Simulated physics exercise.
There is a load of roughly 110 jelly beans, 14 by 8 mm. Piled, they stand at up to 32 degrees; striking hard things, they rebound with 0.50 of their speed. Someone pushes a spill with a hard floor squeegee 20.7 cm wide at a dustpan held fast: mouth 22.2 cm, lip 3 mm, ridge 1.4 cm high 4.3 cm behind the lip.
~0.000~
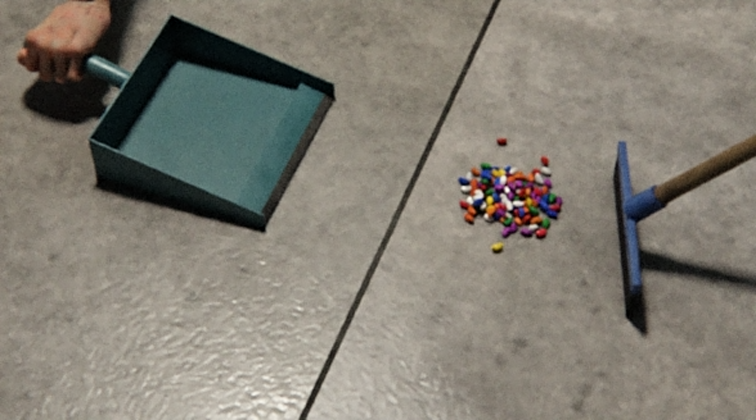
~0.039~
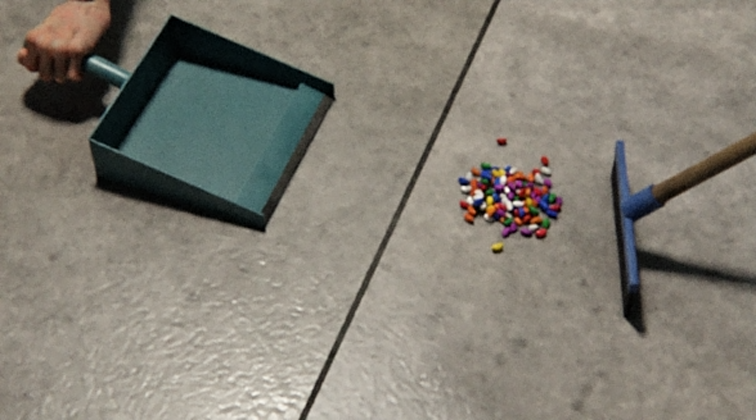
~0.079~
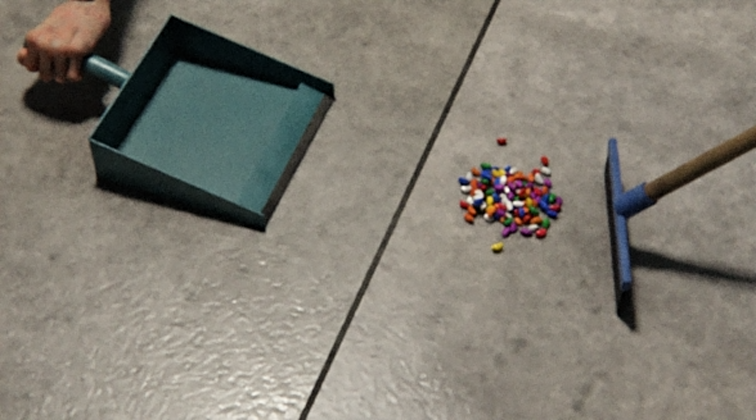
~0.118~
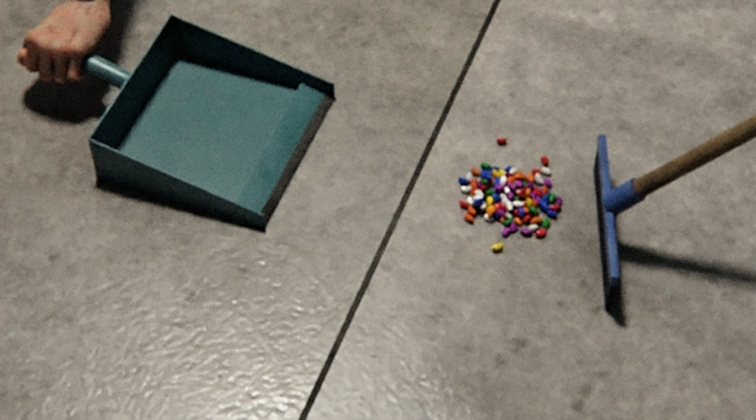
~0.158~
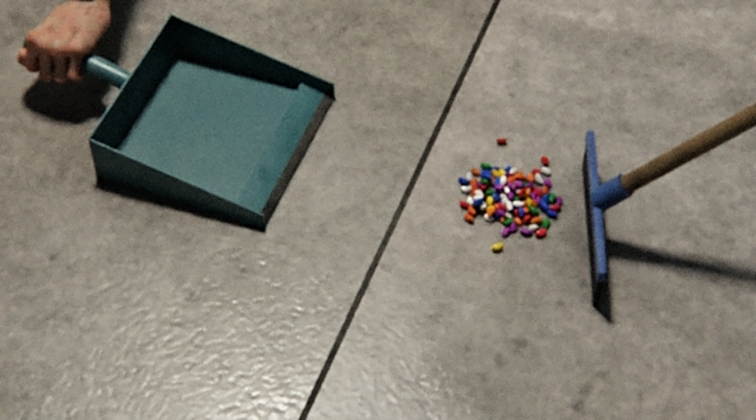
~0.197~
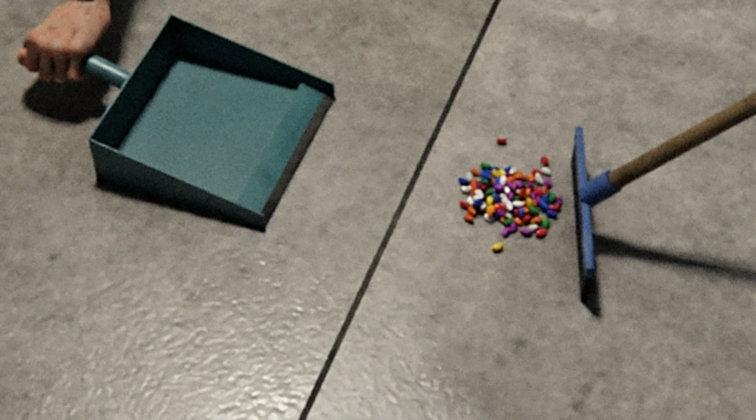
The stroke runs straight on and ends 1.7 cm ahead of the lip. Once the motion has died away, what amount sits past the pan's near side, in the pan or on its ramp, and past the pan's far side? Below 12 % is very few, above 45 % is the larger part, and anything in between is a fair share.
Near side: Very few, pan: Very few, far side: Very few.
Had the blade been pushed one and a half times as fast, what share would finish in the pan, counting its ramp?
I'd put it at close to 5 per cent.
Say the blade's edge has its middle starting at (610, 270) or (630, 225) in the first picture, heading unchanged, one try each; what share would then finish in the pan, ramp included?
Some 5 and 0 per cent.
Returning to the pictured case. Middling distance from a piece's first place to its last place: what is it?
24 cm or so.
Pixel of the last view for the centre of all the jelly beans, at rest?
About (326, 155).
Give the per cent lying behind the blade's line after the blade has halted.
0 %.
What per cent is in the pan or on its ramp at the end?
About 0 per cent.
After 0.58 s, middle of the blade 21 cm from the lip; 0 % over the lip, far side 0 %, near side 0 %.
After 0.84 s, middle of the blade 11 cm from the lip; 0 % over the lip, far side 5 %, near side 0 %.
Then, at 1.21 s, middle of the blade 5 cm from the lip; 5 % over the lip, far side 5 %, near side 5 %.
In the end, at 2.1 s, near side 5 %, pan 0 %, far side 5 %, in front of the lip or behind the blade 85 %.
